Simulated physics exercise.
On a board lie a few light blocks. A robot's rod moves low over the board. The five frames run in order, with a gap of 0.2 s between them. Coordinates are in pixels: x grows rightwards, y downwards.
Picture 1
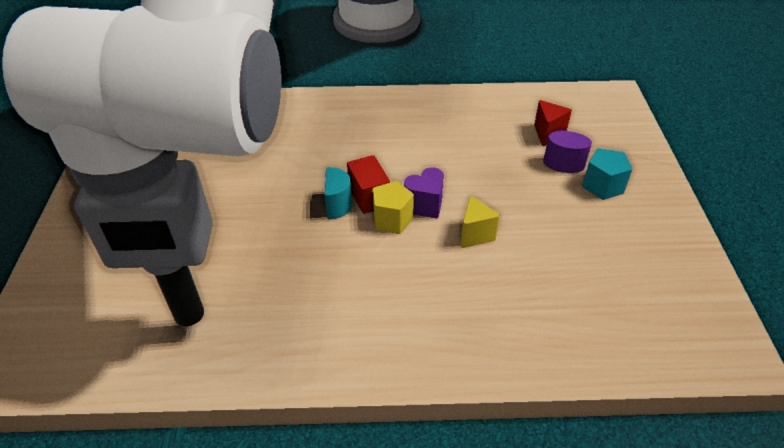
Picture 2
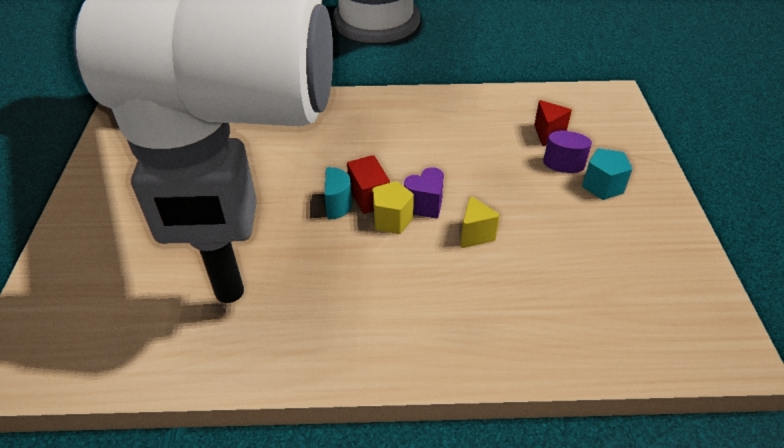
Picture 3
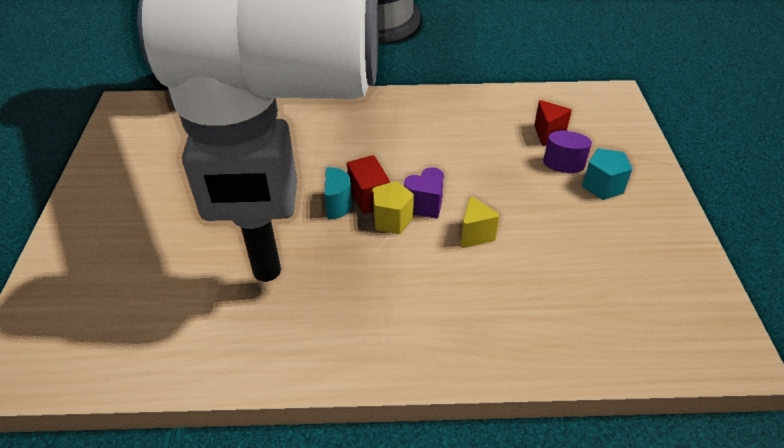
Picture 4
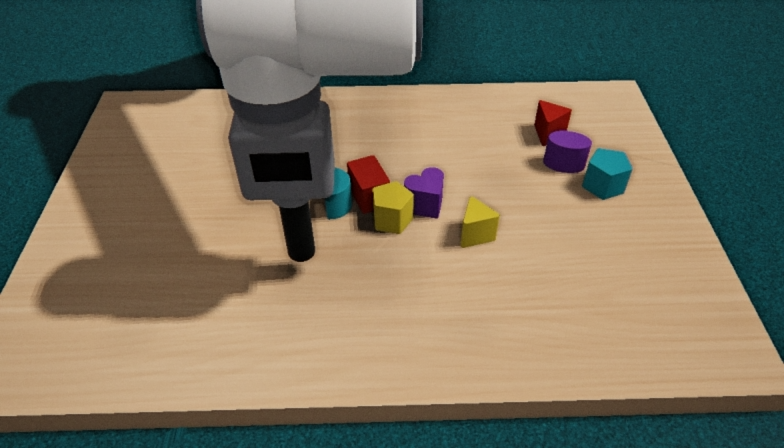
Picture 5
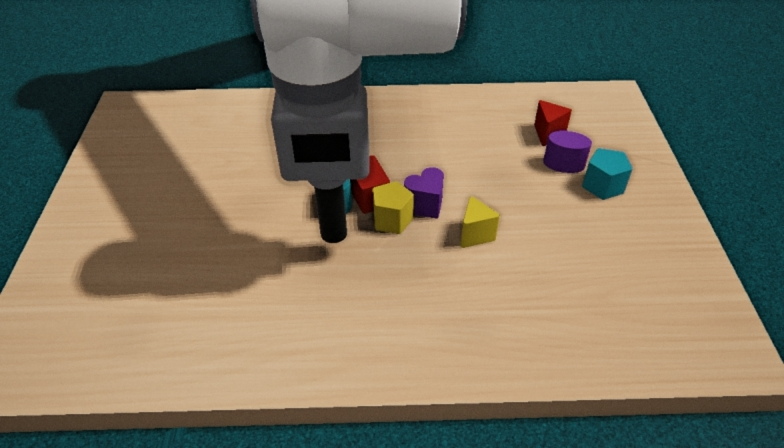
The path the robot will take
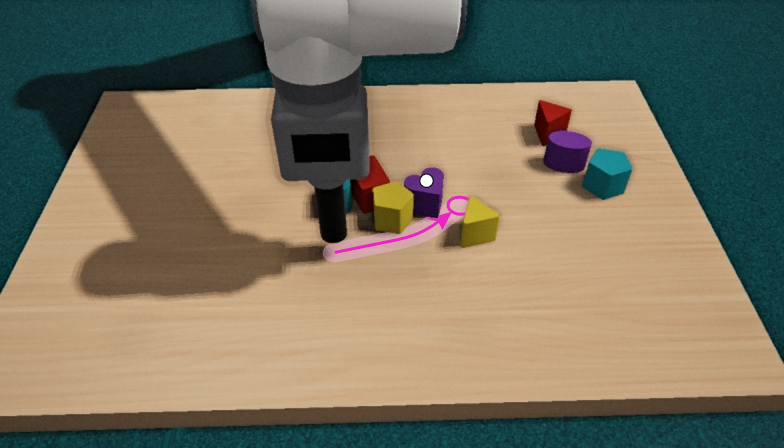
To begin with, a robot arm holds its black rod low over the left side of a wooden board scattered with small red, teal, yellow and purple blocks. The arm then moves steadily right and slightly away, bringing the rod close beside the middle cluster, while every block stays still.
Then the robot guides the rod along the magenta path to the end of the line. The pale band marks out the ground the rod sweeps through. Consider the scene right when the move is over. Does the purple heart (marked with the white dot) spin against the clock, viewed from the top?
I believe not.
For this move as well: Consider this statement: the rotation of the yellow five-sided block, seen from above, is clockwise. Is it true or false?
False.
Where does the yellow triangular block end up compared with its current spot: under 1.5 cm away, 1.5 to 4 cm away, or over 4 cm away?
It slides not even 1.5 cm.
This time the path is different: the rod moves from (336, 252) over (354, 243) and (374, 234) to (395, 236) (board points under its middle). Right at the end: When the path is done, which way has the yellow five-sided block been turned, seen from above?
Anticlockwise.
The line goes from (336, 252) by way of (407, 237) to (460, 206); the dot is on the purple heart.
The first path, step by step. One third of the way, rod at (385, 224); nothing pushed yet.
Two thirds of the way, rod at (430, 210); yellow five-sided block at (404, 189), turned 45° anticlockwise; purple heart at (433, 173), turned 30° clockwise.
At the end, rod at (462, 188); yellow five-sided block at (404, 189), turned 50° anticlockwise; purple heart at (432, 172), turned 30° clockwise; yellow triangular block unmoved.
